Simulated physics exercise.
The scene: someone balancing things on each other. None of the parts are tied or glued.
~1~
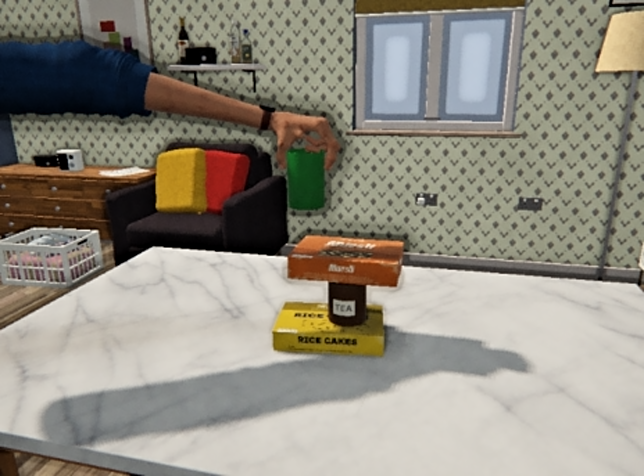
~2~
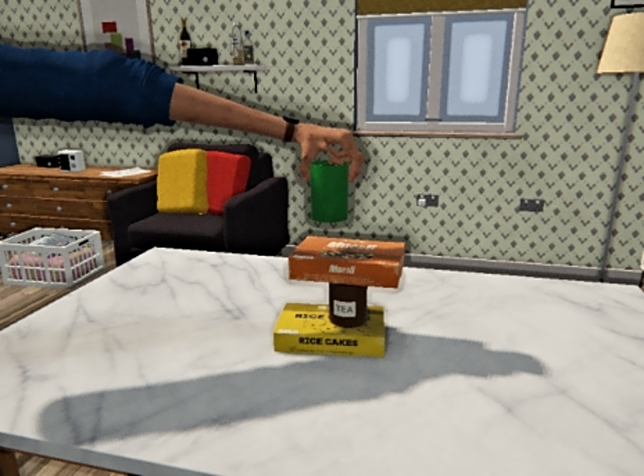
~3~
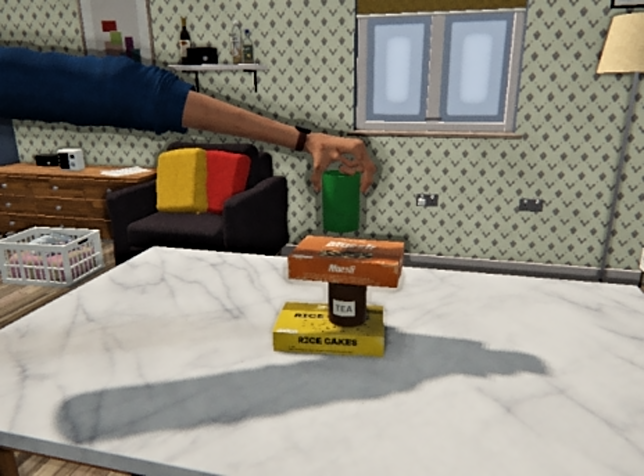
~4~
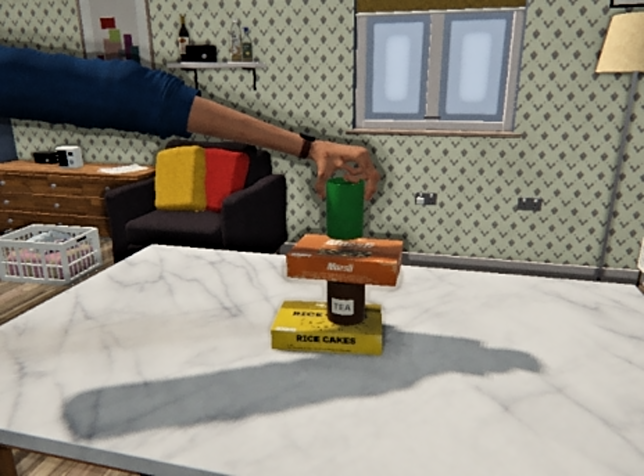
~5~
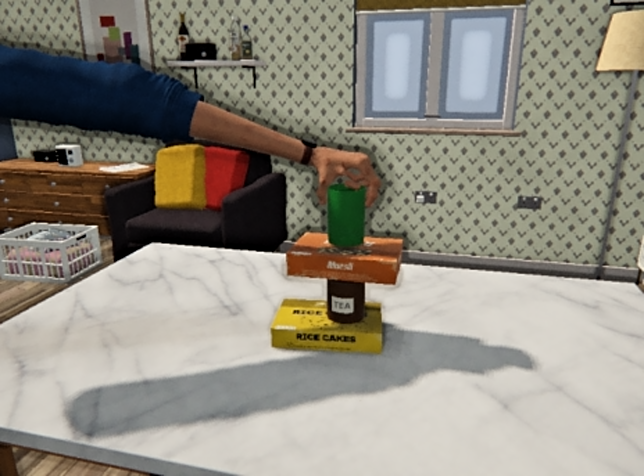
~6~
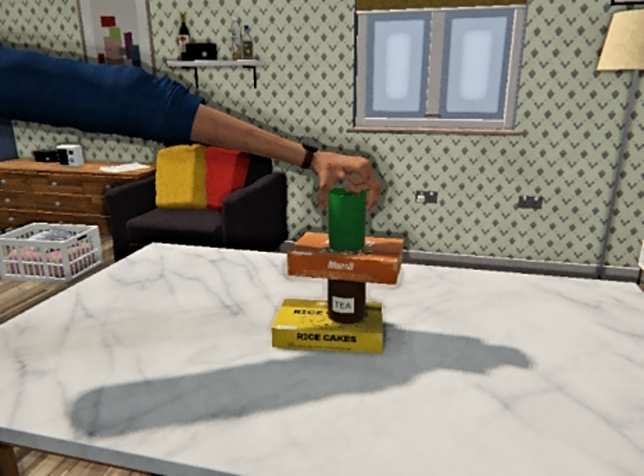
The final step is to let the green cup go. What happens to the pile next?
The pile stays balanced.
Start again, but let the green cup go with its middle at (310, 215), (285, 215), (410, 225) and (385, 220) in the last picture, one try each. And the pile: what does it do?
The pile does not fall in the first case, goes down in the second, goes down in the third and does not fall in the fourth.
Then, 0.30 s on from there, no change.
Then, 0.70 s on from there, green cup resting near (347, 219).
In the end, all 4 unmoved. At the end, from the last picture's camera, green cup near (347, 219). The pile holds.
